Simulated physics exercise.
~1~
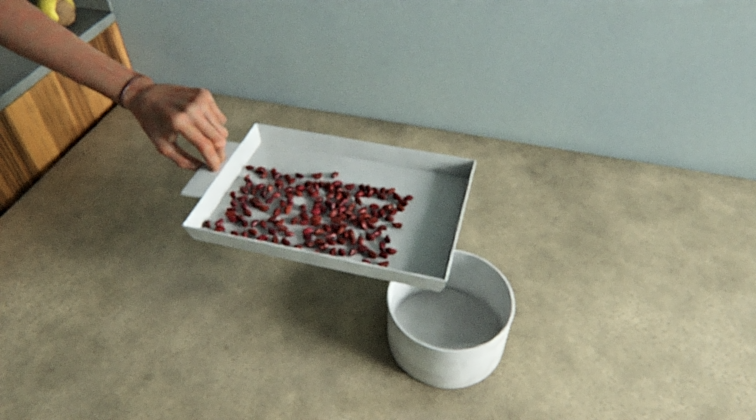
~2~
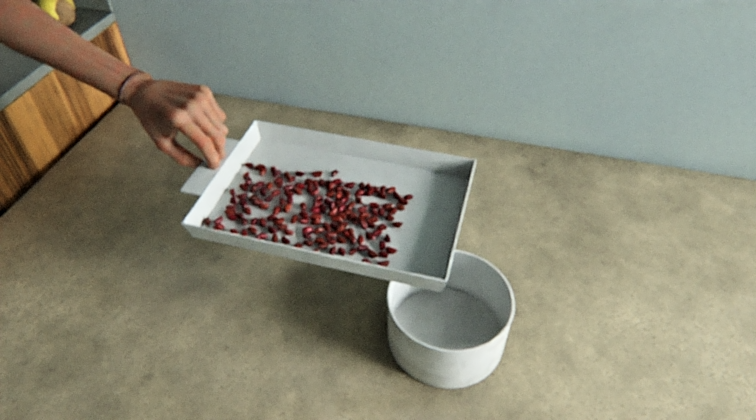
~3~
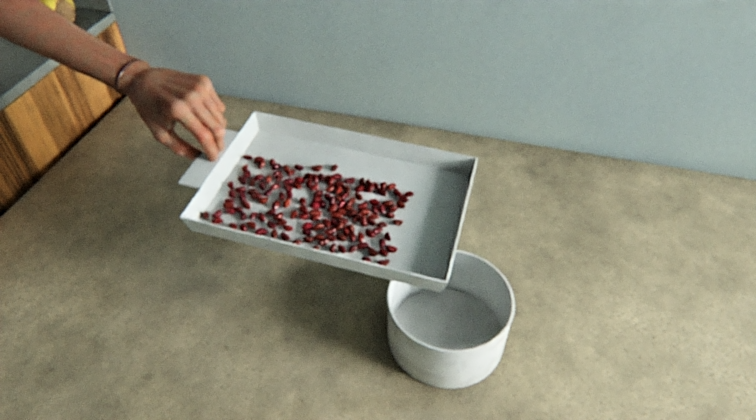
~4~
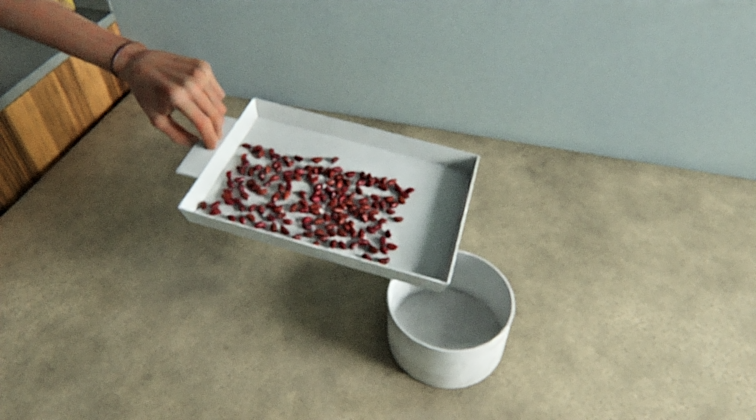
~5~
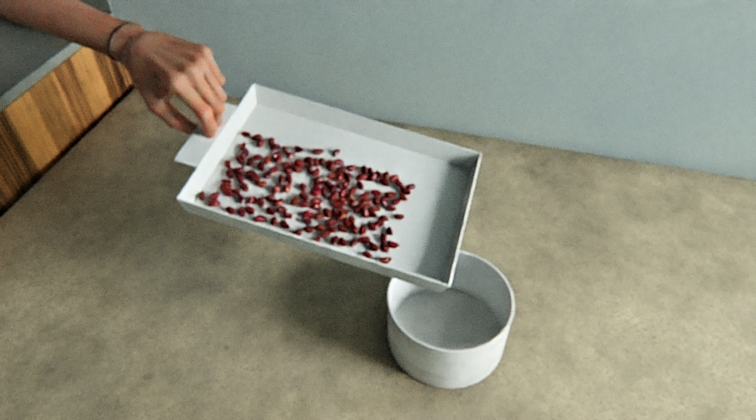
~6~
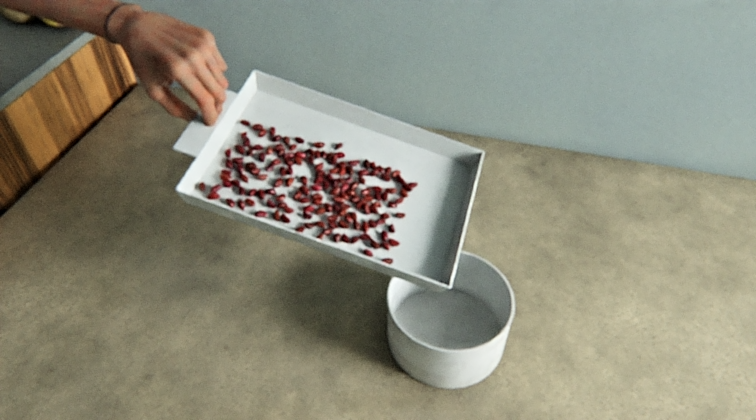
A hand holding a white rimmed tray of scattered dark red beans slowly raised its left end, tilting it down toward the round white pot at right, while the beans stayed in place.
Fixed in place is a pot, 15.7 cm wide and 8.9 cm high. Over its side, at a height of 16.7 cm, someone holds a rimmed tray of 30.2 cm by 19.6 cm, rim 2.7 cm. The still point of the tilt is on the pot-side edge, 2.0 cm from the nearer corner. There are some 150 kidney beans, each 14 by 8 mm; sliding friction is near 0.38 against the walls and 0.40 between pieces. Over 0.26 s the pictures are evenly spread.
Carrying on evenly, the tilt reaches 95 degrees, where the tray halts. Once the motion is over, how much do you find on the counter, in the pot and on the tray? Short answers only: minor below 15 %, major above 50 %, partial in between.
As I see it, counter: The main mass. Pot: A fair amount. Tray: A little.
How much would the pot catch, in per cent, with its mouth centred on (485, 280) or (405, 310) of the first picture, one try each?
Close to 5 in a hundred, then close to 5 in a hundred.
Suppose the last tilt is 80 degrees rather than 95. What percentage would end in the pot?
You'd end up with some 35 % in the pot.
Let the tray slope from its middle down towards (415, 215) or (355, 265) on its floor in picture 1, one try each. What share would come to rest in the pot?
First try: Around 55 percent; second try: Around 10 percent.
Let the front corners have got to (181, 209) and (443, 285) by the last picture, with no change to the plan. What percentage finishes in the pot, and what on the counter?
You'd end with pot at 5 and counter at 95.
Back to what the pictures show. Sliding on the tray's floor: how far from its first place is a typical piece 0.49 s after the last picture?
About 12 cm.
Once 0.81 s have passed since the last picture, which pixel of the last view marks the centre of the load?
Roughly (461, 283).
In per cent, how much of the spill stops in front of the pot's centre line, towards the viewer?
Some 90 per cent.
Then, 0.49 s after the last picture, tilt 54 degrees; the tray holds 100 %, the pot 0 %.
Then, 0.81 s after the last picture, tilt 78 degrees; the tray holds 70 %, the pot 10 %.
Then, 1.23 s after the last picture, tilt 95 degrees; the tray holds 10 %, the pot 30 %.
In the end, counter 60 %, pot 40 %, tray 0 %.
